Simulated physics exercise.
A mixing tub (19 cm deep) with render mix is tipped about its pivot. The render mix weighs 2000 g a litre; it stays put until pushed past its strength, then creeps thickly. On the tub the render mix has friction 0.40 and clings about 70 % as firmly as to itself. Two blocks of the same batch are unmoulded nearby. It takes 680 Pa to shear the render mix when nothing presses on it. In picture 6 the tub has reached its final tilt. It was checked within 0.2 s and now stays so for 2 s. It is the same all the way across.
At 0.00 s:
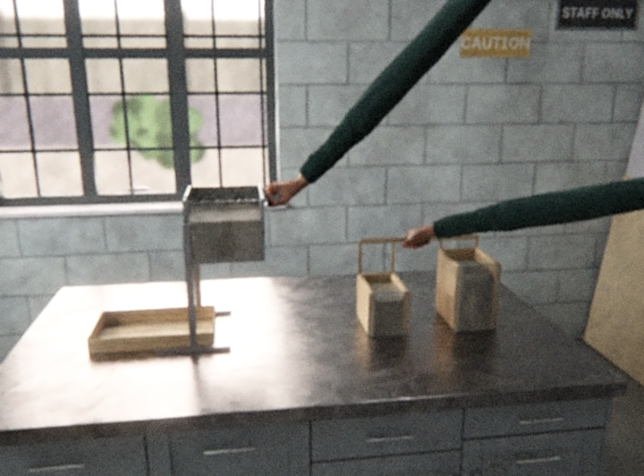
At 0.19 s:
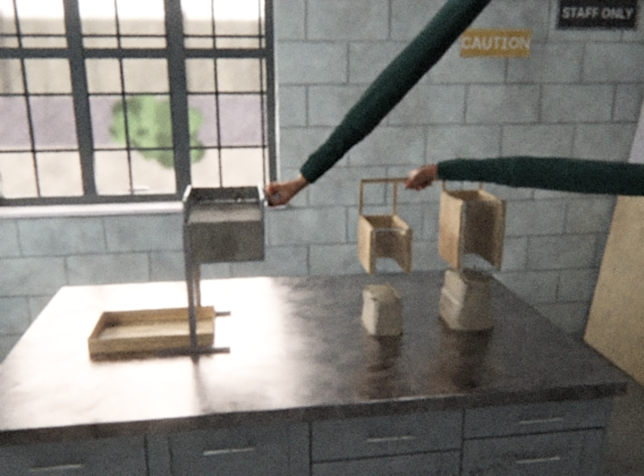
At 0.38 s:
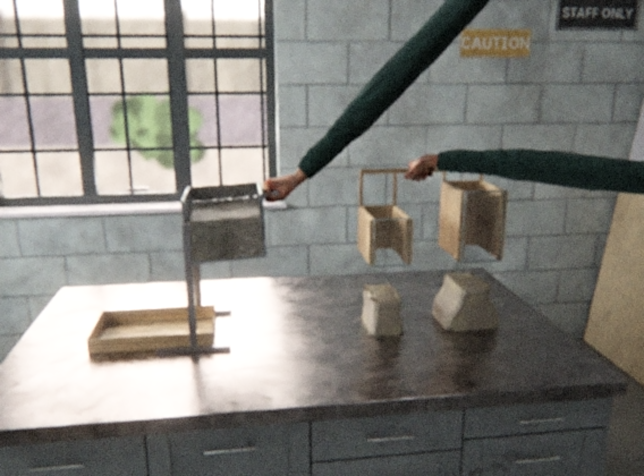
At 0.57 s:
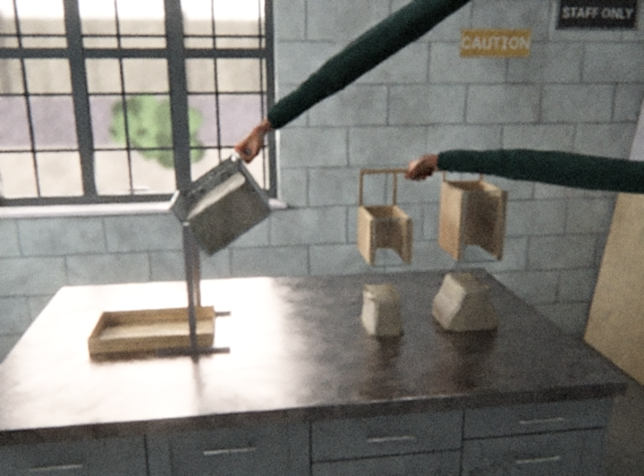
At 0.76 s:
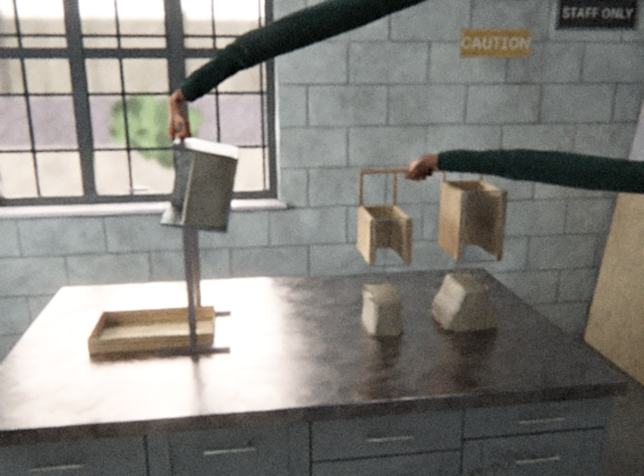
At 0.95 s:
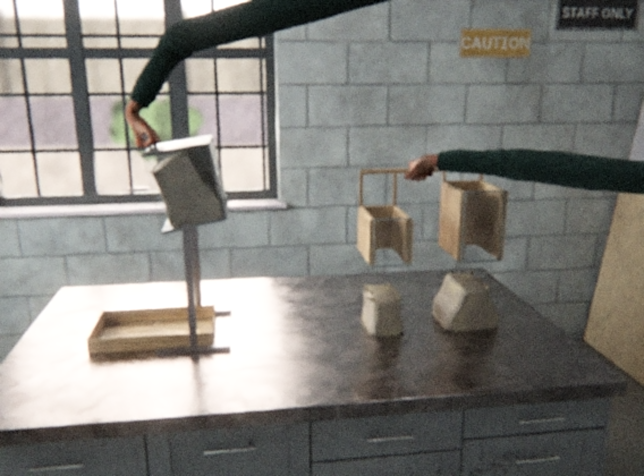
To begin with, one green-sleeved arm raises two joined wooden moulds off a pair of grey blocks, while another hand grips a metal tub above a tray. The right block sags lower and wider as the left keeps its height, then the hand swings the tub leftward, past being on its side.
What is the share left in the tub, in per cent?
It comes to some 43 %.
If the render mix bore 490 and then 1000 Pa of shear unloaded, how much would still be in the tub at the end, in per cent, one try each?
In turn about 40 %, 45 %.
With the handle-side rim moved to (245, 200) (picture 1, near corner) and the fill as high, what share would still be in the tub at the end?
In that case some 50 per cent.
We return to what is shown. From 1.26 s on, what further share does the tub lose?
About 0 %.
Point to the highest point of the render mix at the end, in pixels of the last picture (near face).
Around (192, 199).
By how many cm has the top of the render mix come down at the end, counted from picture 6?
Some 13 cm.
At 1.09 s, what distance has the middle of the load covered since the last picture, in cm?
Roughly 8 cm.
By 1.09 s, the tub is at 100 degrees and holds 69 %.
By 1.26 s, the tub is at 100 degrees and holds 43 %.
By 1.43 s, the tub is at 100 degrees and holds 43 %.
By 1.60 s, the tub is at 100 degrees and holds 43 %.
By 2.95 s, at the end, the tub is at 100 degrees and holds 43 %.
